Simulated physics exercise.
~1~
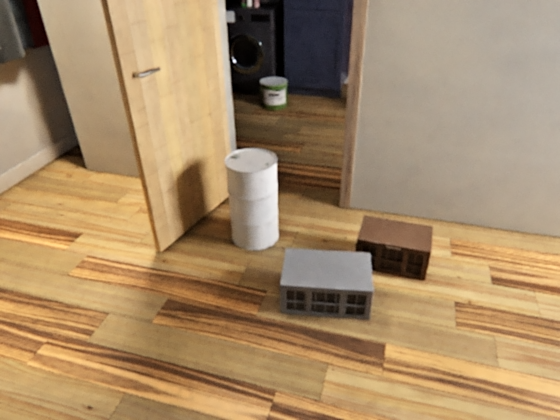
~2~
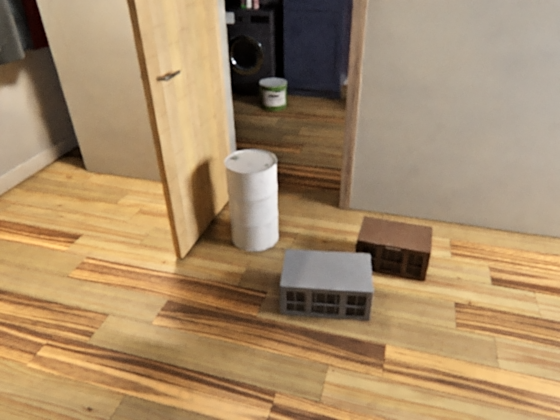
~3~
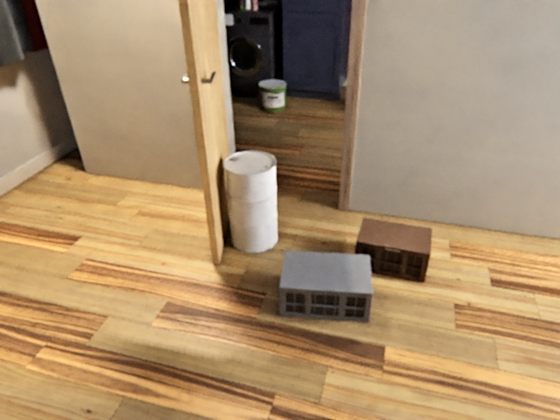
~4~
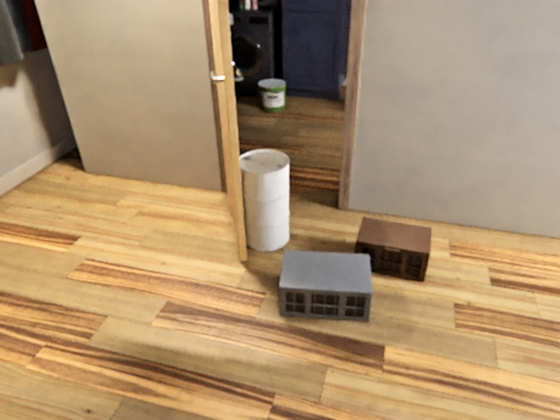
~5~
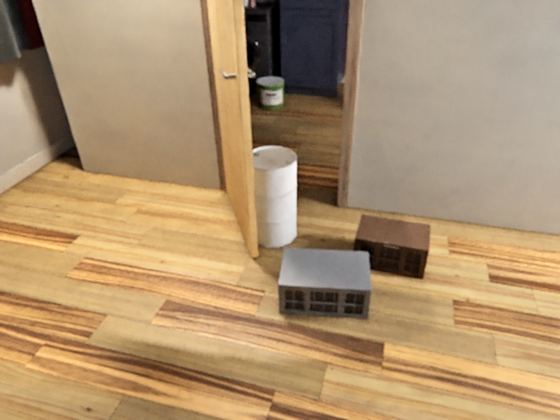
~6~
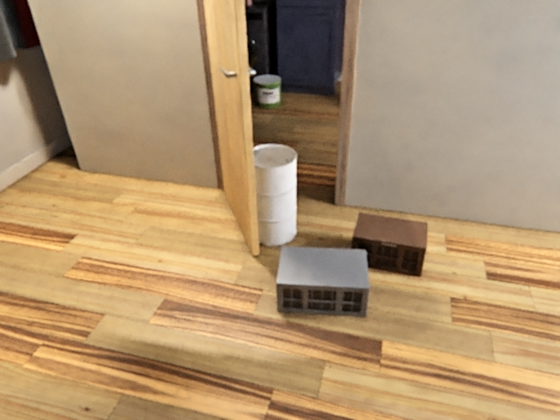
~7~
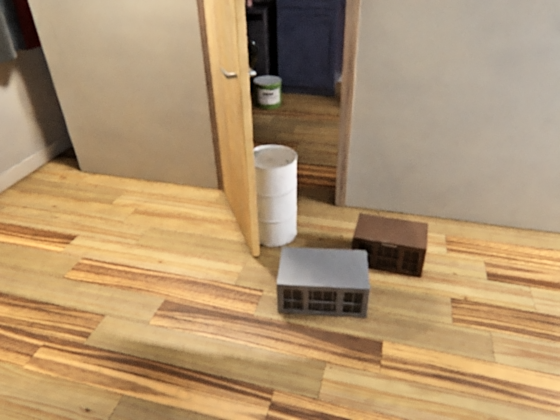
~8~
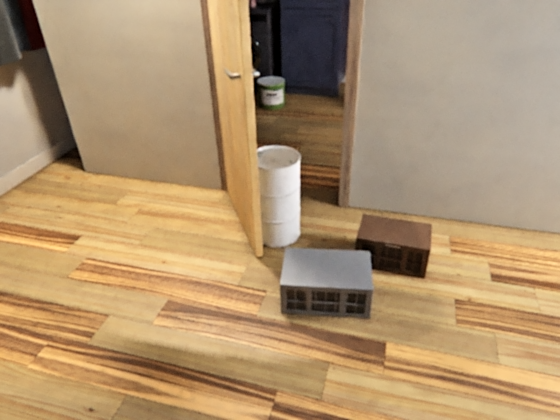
In a room with a wood floor, a wooden door swings partway toward the right and meets a white drum, which slides a short way right and stays upright; the door rests still ajar beside it, while the grey and brown crates stay in place.
